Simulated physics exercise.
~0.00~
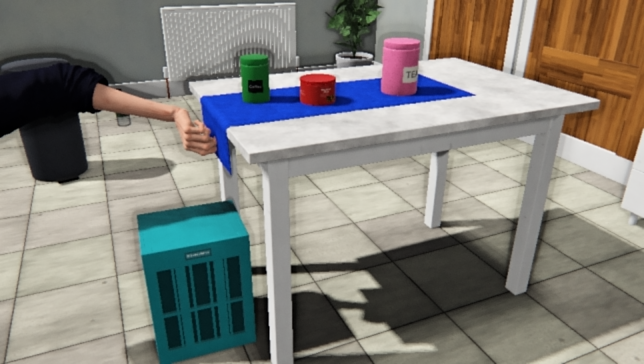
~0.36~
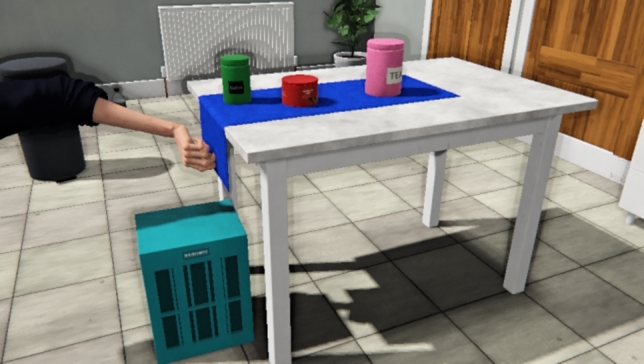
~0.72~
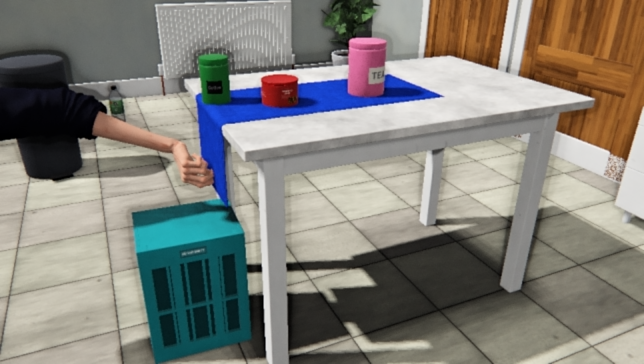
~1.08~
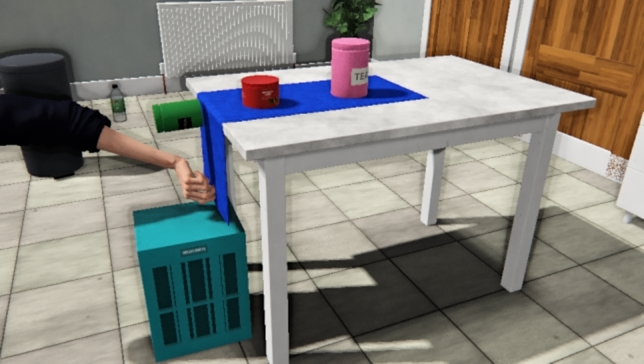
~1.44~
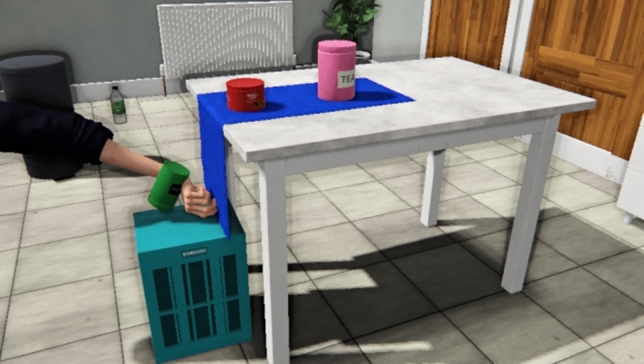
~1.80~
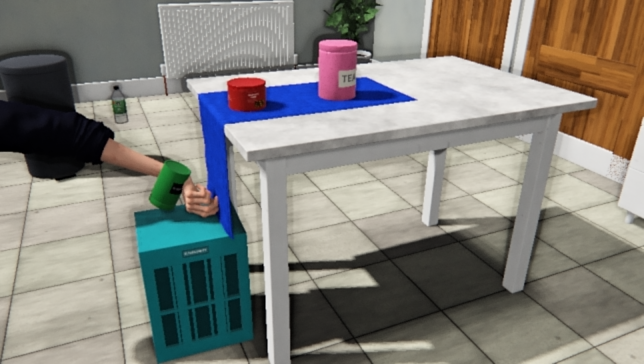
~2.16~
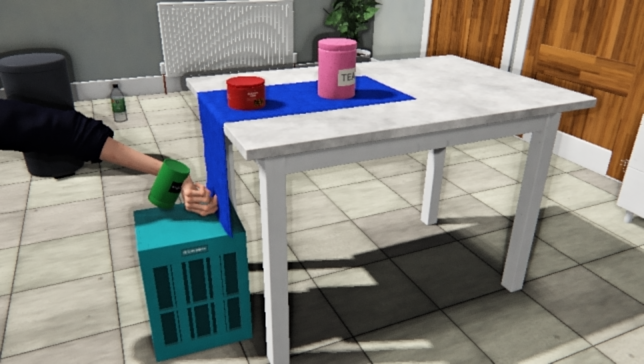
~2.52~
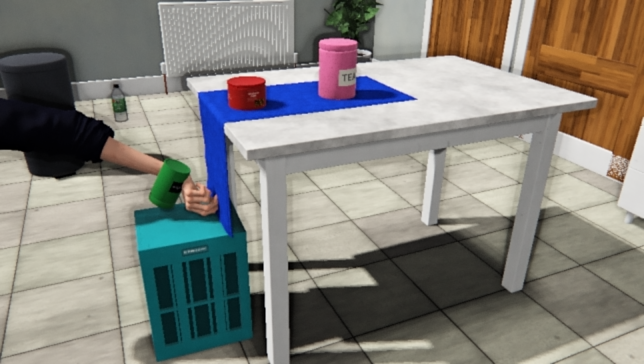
A hand slowly pulled a blue towel down over the left end of a white table, carrying three containers along, until the green jar tumbled off and ended up tipped by the hand above the turquoise crate, while the red tub and pink canister stayed up.
